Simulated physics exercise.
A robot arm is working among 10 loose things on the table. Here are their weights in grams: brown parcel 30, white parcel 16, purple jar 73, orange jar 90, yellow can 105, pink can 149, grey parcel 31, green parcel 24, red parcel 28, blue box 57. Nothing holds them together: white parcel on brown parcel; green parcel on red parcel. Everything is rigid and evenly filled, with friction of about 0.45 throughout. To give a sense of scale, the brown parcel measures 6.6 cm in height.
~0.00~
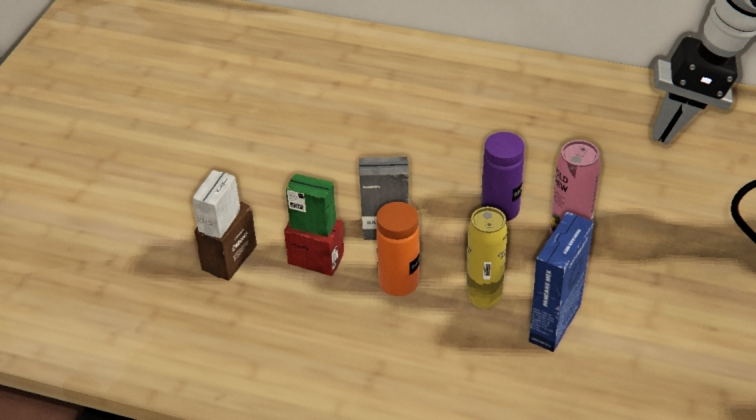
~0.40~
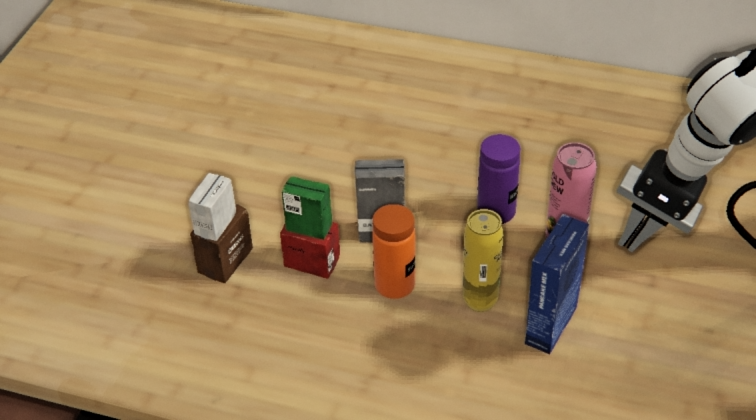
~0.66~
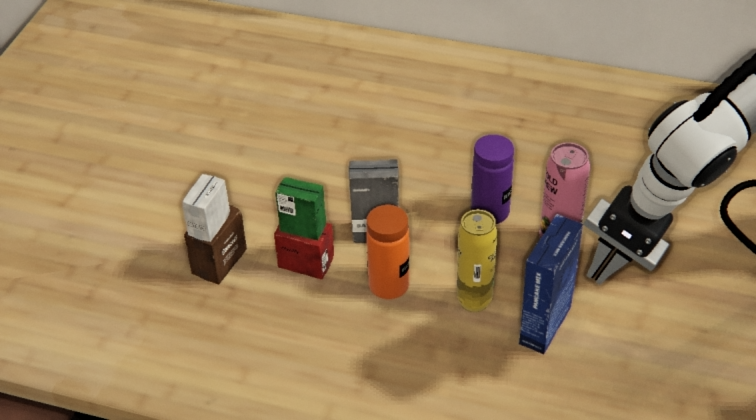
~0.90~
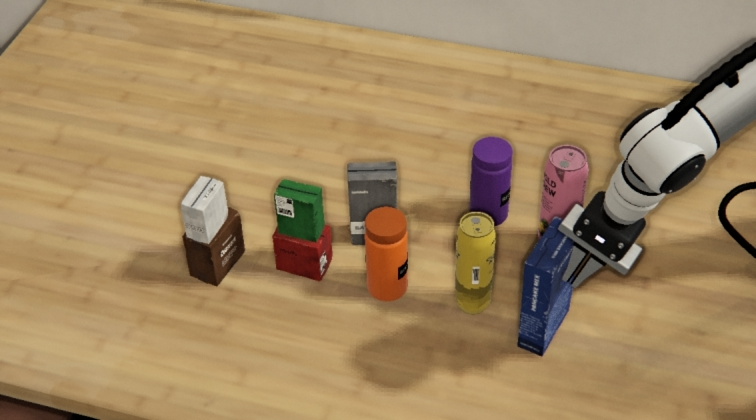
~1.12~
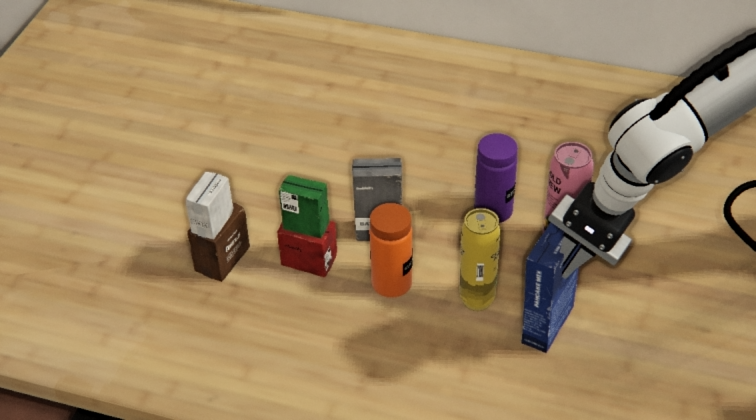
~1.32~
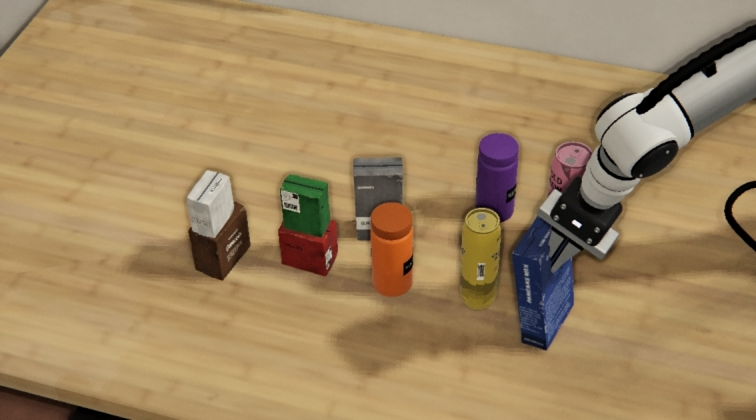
A white robot arm reaches in from the right over a light wooden table, seen from above at an angle. White and green parcels sit on brown and red ones at left, with a grey parcel, orange and purple jars, yellow and pink cans and a blue box further right. The arm lowers its gripper to the blue box and tilts it slightly leftward, while the camera shifts slightly.
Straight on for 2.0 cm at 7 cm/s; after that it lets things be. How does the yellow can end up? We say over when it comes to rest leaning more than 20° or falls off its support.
I'd say the yellow can finishes standing tall.
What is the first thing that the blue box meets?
The first contact is with the yellow can.
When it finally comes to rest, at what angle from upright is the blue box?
Close to 20 degrees off vertical in the end.
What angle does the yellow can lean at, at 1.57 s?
Roughly 0 degrees.
Around 1.57 s, off upright blue box 19°.
Around 1.87 s, yellow can and blue box touch at 1.60 s; off upright blue box 20°.
Around 2.32 s, off upright blue box 20°.
At rest, past 20° or fallen, blue box. Standing, pink can, yellow can, orange jar, grey parcel, red parcel, brown parcel, purple jar, white parcel and green parcel.
